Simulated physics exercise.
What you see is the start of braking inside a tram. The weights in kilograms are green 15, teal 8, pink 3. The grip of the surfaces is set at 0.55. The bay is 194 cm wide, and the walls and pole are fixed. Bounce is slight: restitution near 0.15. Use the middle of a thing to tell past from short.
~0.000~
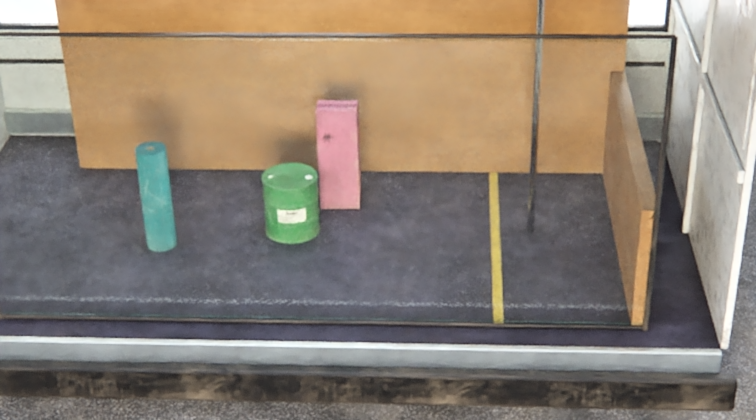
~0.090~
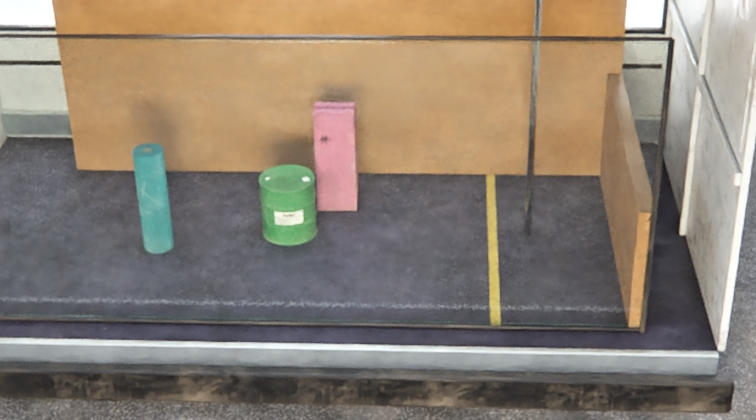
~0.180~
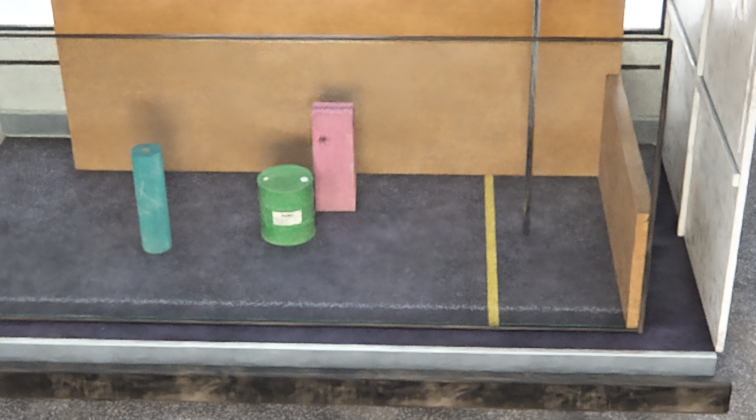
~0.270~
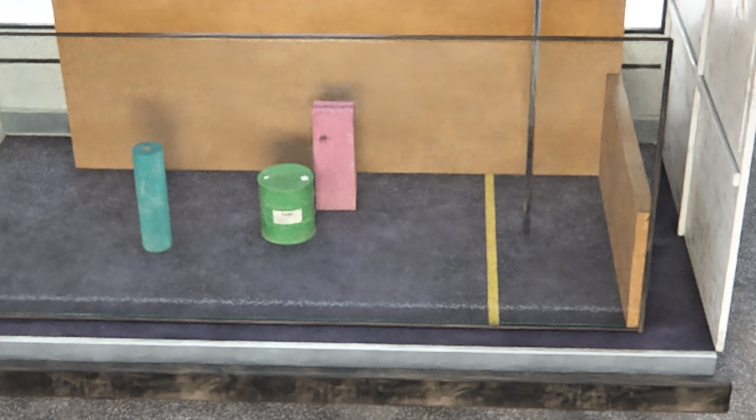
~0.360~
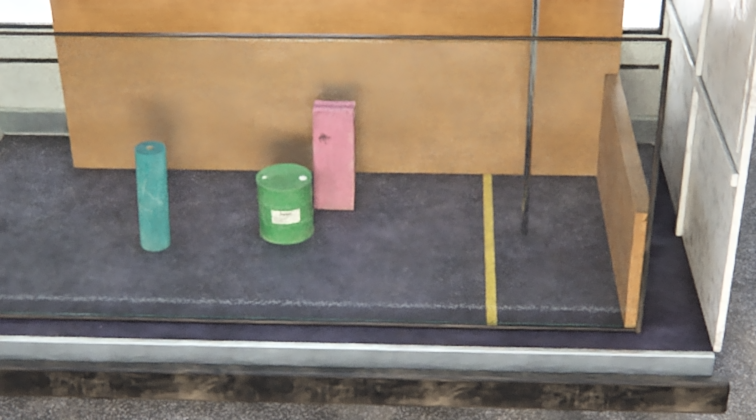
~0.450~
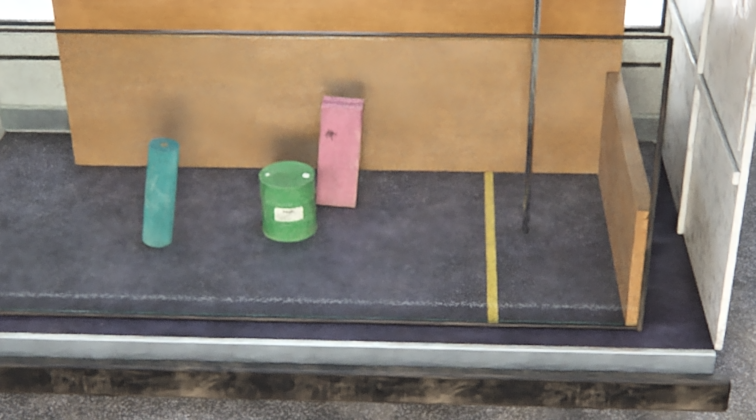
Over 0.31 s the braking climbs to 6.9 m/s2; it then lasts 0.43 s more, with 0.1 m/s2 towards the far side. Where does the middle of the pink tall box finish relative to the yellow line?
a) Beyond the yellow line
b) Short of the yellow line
The answer is b.
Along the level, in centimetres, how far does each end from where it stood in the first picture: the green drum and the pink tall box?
Shift: Green drum 50; pink tall box 90.
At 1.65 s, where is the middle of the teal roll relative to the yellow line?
Short by some 155 cm.
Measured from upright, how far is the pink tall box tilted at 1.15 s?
The angle from upright is close to 90°.
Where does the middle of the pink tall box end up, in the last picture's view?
Look roughly at (463, 187) in the final picture.
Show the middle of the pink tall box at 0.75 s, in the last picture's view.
It would sit at about pixel (386, 159) then.
After 0.75 s the pink tall box is 73 cm short of the yellow line, tilted 50°, near (386, 159) in the last picture's view; the teal roll 176 cm short of the yellow line, tilted 75°.
After 1.15 s the pink tall box is 19 cm short of the yellow line, tilted 90°, near (463, 186) in the last picture's view.
After 1.65 s the pink tall box is 19 cm short of the yellow line, tilted 90°, near (463, 187) in the last picture's view.
By 1.9 s, green drum stops short of the yellow line; pink tall box stops short of the yellow line.
